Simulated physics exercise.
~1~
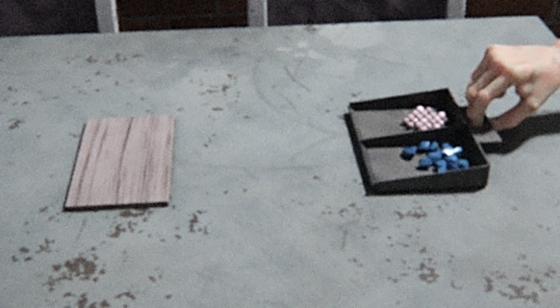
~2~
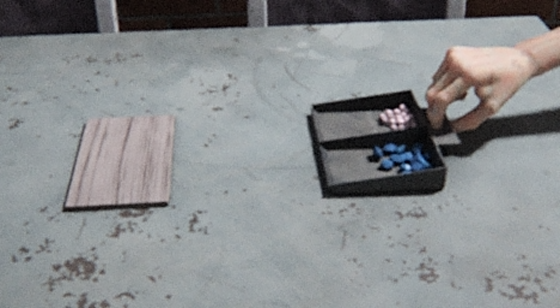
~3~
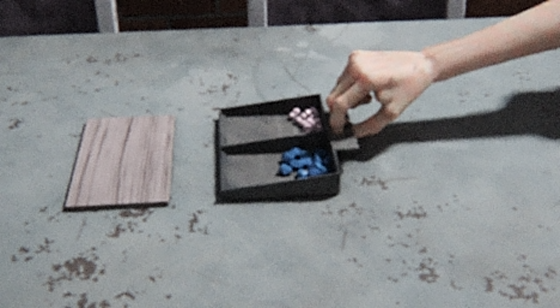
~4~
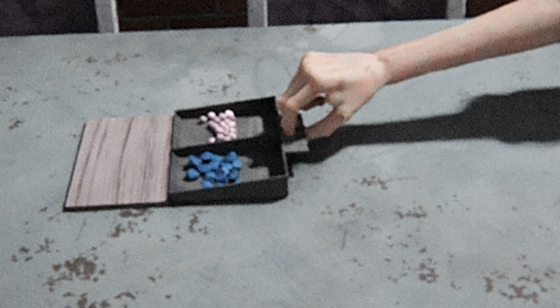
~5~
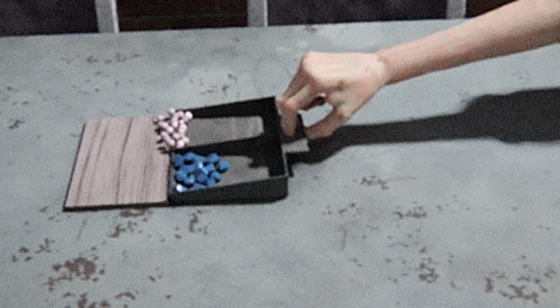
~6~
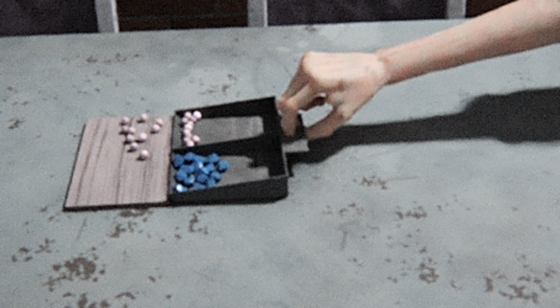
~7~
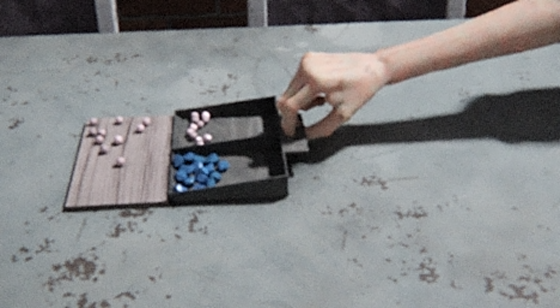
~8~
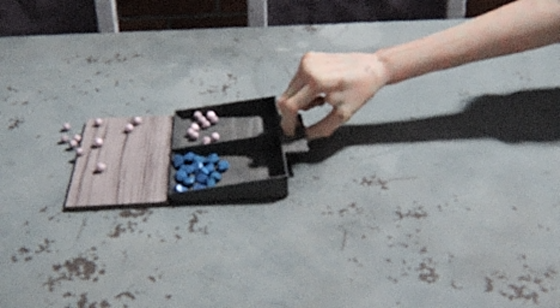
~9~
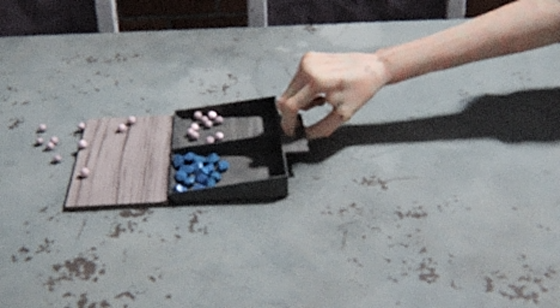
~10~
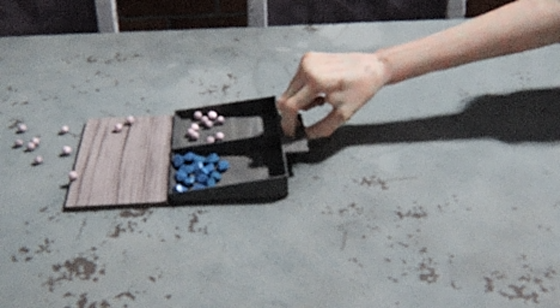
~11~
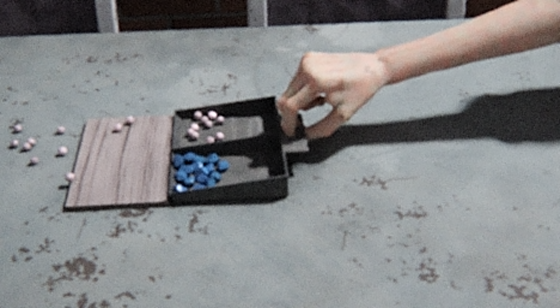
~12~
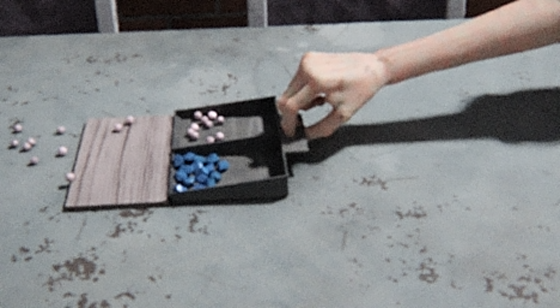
On a worn table, a hand slides a tray into a board, spilling some pink beads.
